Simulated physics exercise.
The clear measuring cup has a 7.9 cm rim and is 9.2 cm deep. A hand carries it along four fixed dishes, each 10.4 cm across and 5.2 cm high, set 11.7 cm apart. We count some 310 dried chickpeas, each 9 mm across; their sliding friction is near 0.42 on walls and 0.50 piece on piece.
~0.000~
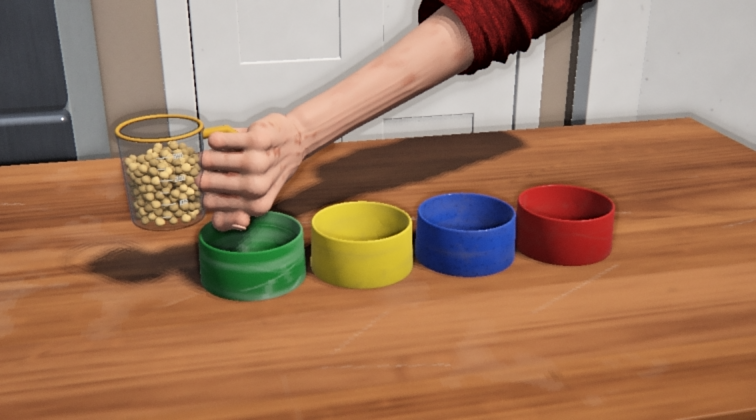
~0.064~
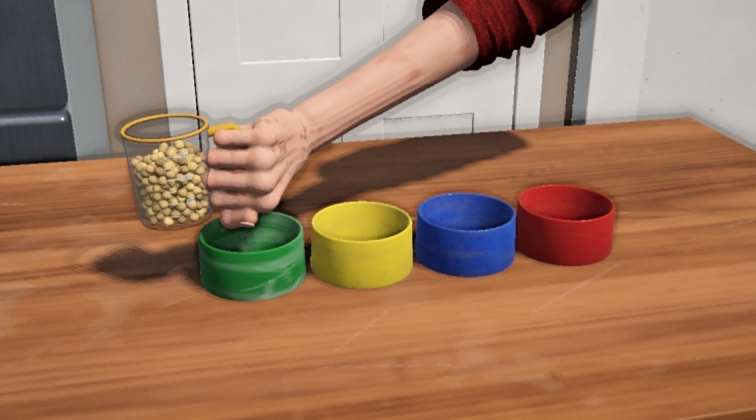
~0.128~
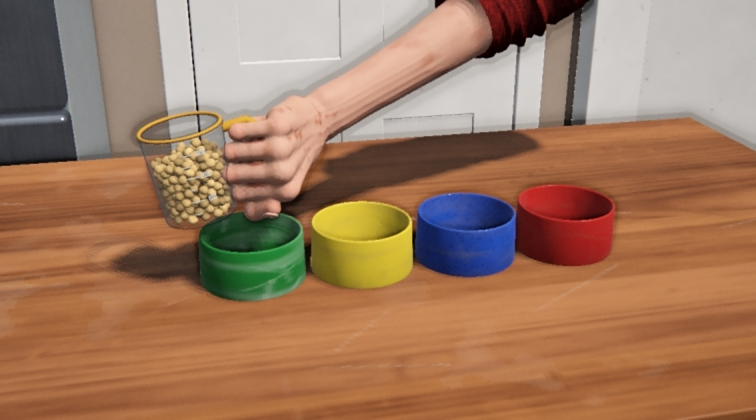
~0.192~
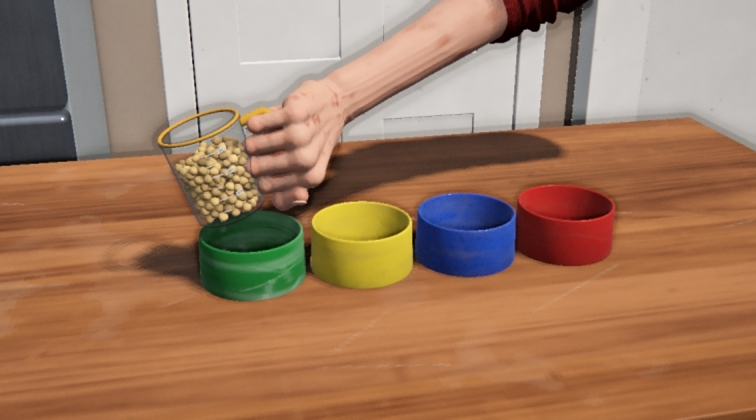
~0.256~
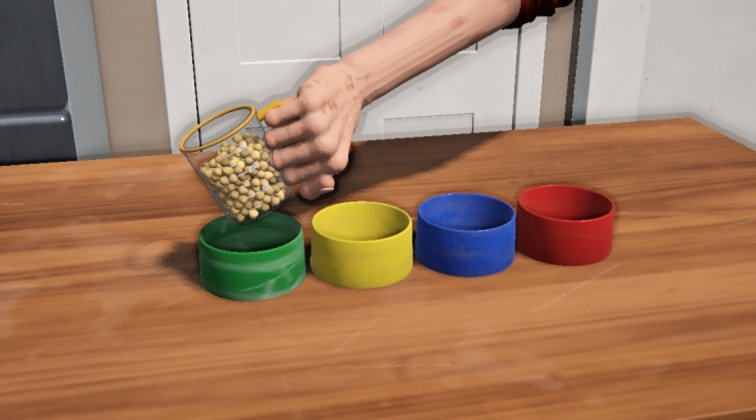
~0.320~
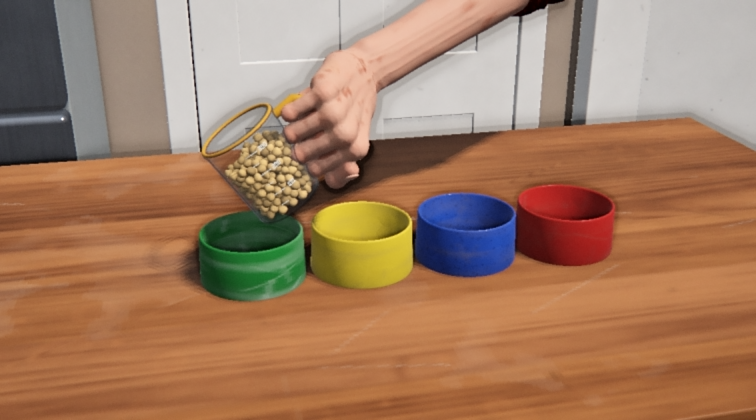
A hand lifted a clear measuring cup of dried chickpeas and moved it to the right, steadily tilting it leftward above the green dish, while the yellow, blue and red dishes sat still alongside.
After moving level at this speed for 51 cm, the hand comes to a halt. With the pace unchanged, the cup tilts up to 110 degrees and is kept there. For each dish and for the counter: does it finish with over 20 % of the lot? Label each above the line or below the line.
Red: Above the line; blue: Above the line; green: Below the line; yellow: Below the line; counter: Below the line.
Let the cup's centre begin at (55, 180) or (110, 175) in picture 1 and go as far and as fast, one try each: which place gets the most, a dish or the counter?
First try: Blue; second try: Blue.
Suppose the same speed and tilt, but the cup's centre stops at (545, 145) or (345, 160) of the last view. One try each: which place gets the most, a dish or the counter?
Most lands at blue on the first run and at green on the second.
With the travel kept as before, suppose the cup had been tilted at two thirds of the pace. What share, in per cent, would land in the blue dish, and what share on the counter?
Result - blue dish: 0; counter: 0.
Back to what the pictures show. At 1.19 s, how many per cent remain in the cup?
About 50 per cent.
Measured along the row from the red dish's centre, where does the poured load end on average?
Some 5 cm in the -x direction.
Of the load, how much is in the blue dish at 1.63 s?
Roughly 40 %.
After 0.84 s, tilt 97 degrees; cup holds 100 %.
Then, at 1.19 s, tilt 110 degrees; cup holds 50 %, blue 40 %.
After 1.63 s, tilt 110 degrees; cup holds 20 %, red 30 %, blue 40 %.
At rest (2.7 s), red 50 %, blue 40 %, green 0 %, yellow 0 %, counter 10 %.
